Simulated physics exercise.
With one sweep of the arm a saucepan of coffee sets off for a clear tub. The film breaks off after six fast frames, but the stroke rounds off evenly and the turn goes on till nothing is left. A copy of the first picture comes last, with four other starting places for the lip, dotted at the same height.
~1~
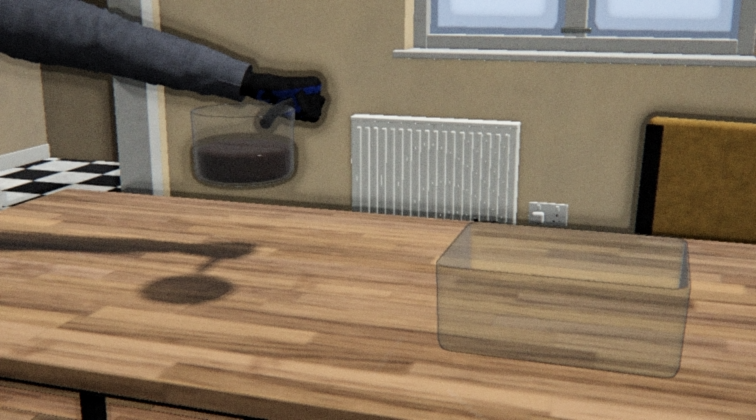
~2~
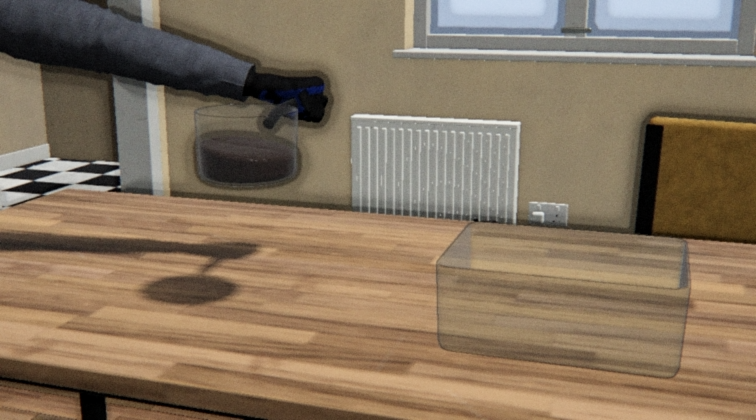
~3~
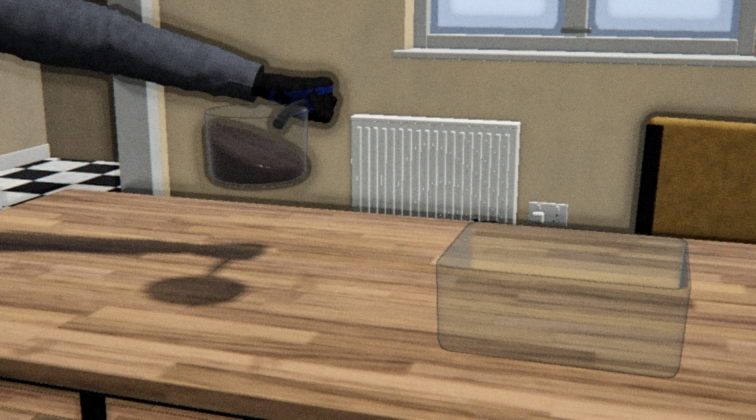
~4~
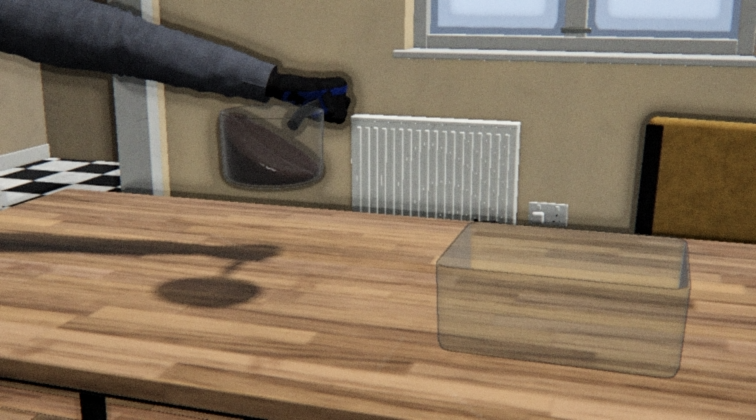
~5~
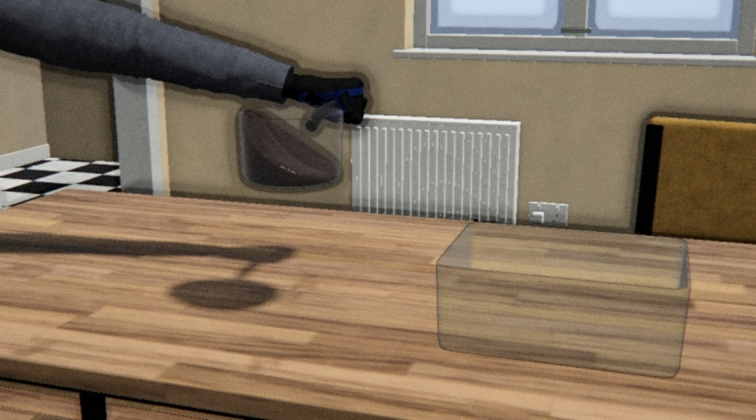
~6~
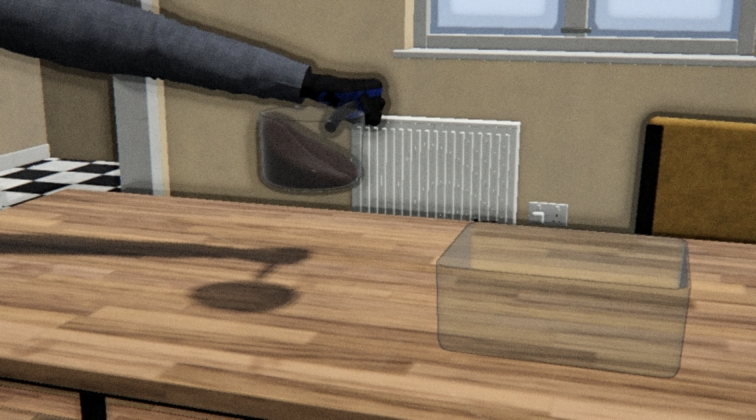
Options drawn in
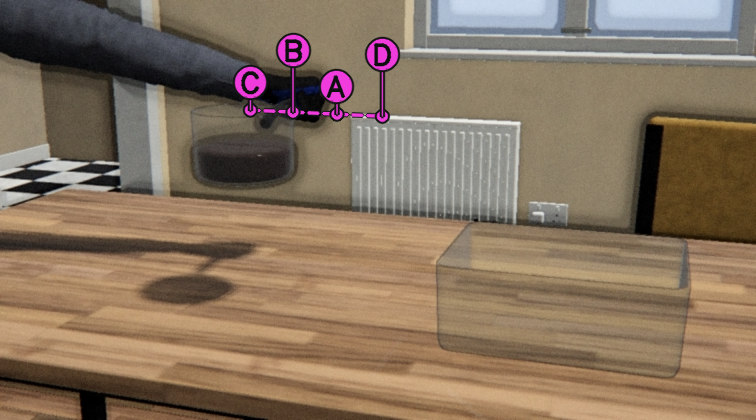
A dark-sleeved arm carrying a clear container of dark liquid rightward above a wooden table, the liquid sloshing up the left side.
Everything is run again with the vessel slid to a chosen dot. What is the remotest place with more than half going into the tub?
A is the one.
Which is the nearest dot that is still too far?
It is B.
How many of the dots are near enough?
Two of the four.
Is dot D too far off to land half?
No.
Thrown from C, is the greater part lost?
Yes.
On the marked copy, A at (336, 114); B at (293, 112); C at (250, 110); D at (382, 116).
With A, about 84 % lands in the tub, 9 % falls short and 7 % goes beside or beyond.
With B, about 27 % lands in the tub, 69 % falls short and 4 % goes beside or beyond.
With C, about 10 % lands in the tub, 89 % falls short.
With D, about 89 % lands in the tub, 4 % falls short and 7 % goes beside or beyond.
